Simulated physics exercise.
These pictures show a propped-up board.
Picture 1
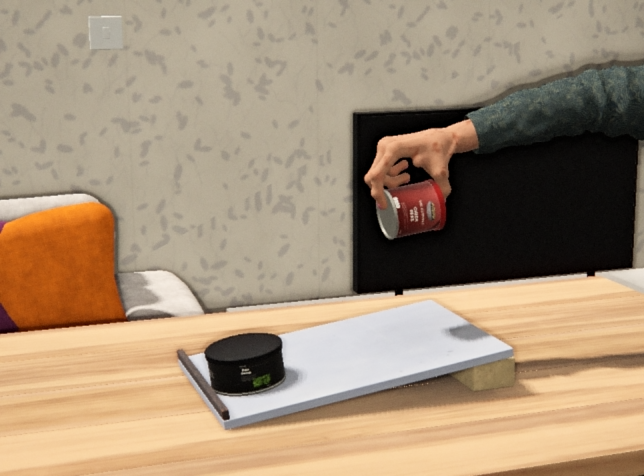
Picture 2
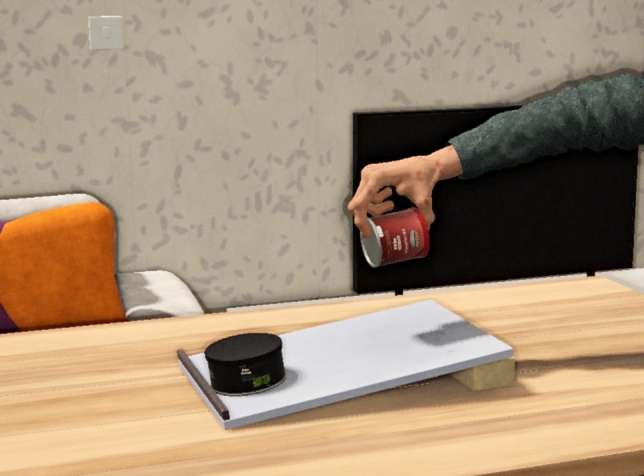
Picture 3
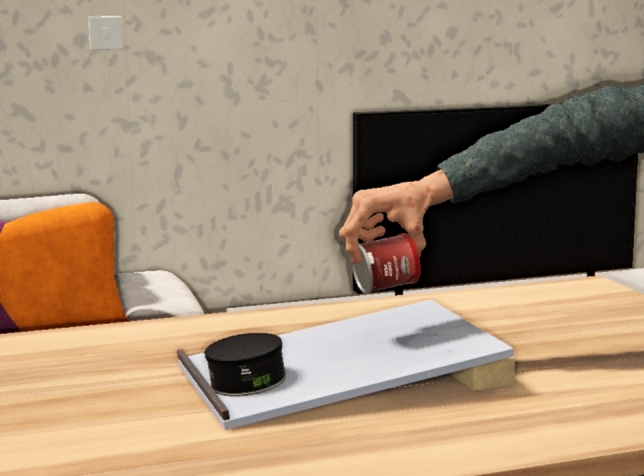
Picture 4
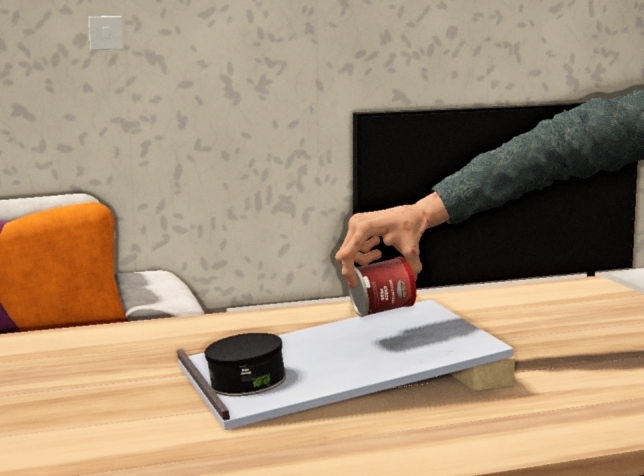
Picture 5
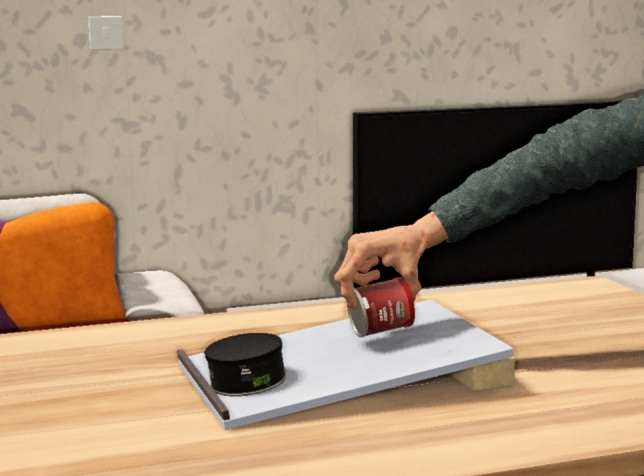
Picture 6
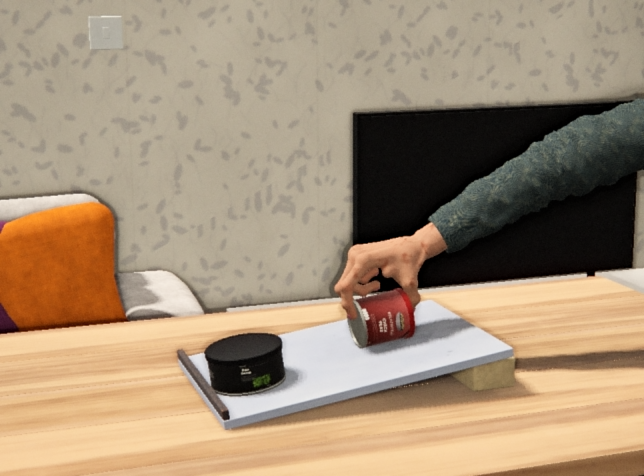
A red tin, held on its side by a hand reaching in from the right, was lowered onto a propped-up white board, while a black tub sat still near the board's lower left end.
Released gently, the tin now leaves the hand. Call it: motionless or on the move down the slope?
Motionless.
Then, 0.20 s on from there, no change.
Then, 0.40 s on from there, red tin resting near (380, 319).
In the end, both unmoved. At the end, from the last picture's camera, red tin near (380, 319). The red tin remains at rest.
